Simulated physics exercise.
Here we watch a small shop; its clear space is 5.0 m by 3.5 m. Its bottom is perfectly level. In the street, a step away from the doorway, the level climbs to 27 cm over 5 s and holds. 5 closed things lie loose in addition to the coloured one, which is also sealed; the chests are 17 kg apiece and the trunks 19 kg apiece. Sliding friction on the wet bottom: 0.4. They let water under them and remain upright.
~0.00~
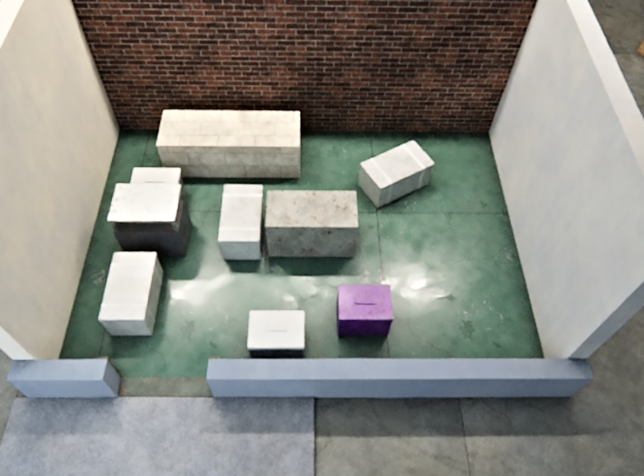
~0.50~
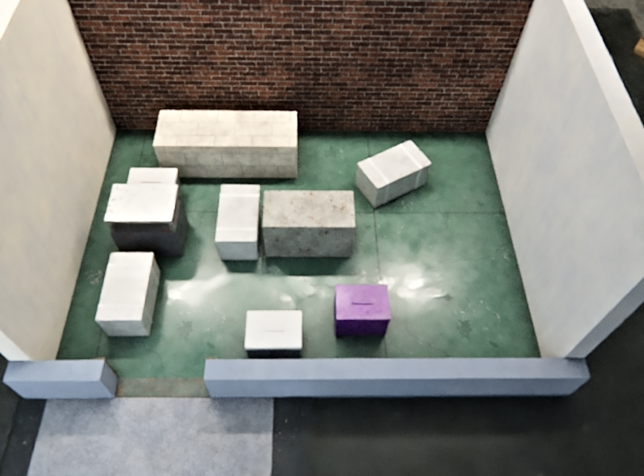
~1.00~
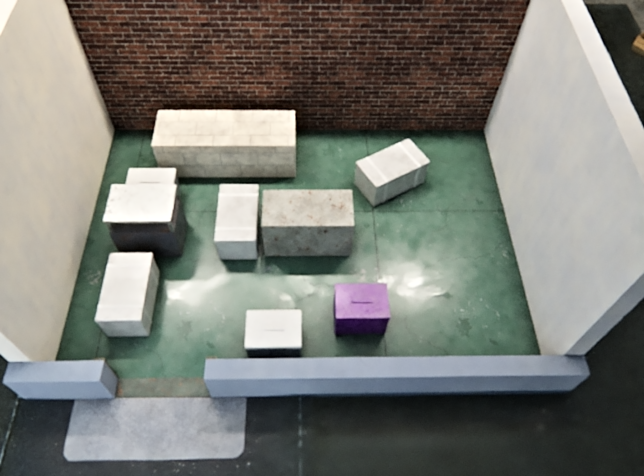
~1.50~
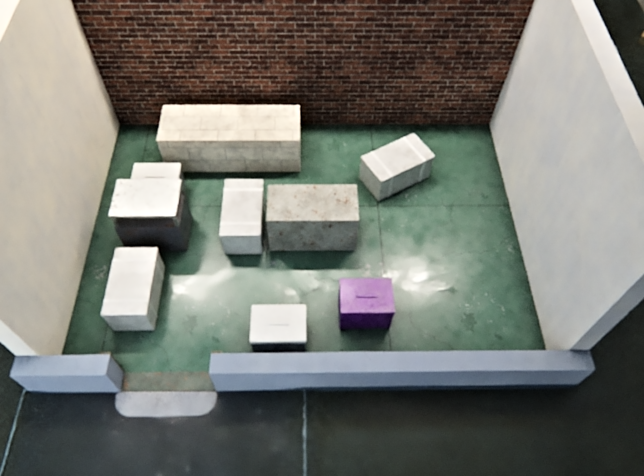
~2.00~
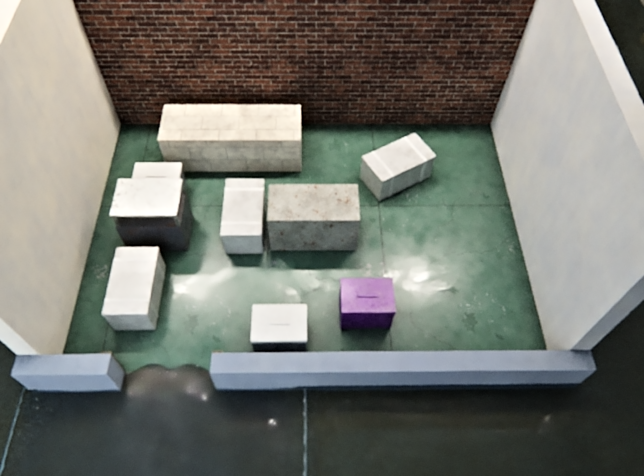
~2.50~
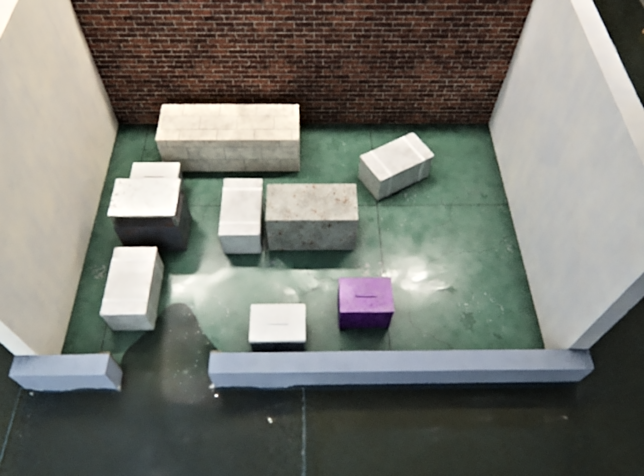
Dark water spreading over the pavement outside a small brick-backed shop, then entering through the doorway as the purple chest stays still.
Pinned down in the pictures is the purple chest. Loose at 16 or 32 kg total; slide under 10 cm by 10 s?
Winning option: The lighter.
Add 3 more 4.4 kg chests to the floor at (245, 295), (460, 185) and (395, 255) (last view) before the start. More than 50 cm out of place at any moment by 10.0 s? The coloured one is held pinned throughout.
First: Beyond the limit; second: Inside the limit; third: Beyond the limit.
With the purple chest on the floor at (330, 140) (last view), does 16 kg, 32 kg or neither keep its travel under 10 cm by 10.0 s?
Well, must use the heavier.
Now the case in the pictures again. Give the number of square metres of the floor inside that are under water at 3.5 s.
2.5 m2.
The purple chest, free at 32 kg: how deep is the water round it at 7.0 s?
Something like 2 centimetres.
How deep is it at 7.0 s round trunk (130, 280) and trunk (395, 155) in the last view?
First about 8 cm, second about 2 cm.
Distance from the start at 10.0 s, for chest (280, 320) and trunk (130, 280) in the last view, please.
First 0 cm, then 60 cm.
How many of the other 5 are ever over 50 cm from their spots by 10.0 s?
Counting them up, I find 3.
After 3.5 s the purple chest would be 0 cm from its start with 16 kg and 0 cm from its start with 32 kg; 0 cm of water round it then.
After 4.5 s the purple chest would be 0 cm from its start with 16 kg and 0 cm from its start with 32 kg; 0 cm of water round it then.
After 7.0 s the purple chest would be 0 cm from its start with 16 kg and 0 cm from its start with 32 kg; 2 cm of water round it then.
After 10.0 s the purple chest would be 0 cm from its start with 16 kg and 0 cm from its start with 32 kg; 3 cm of water round it then.
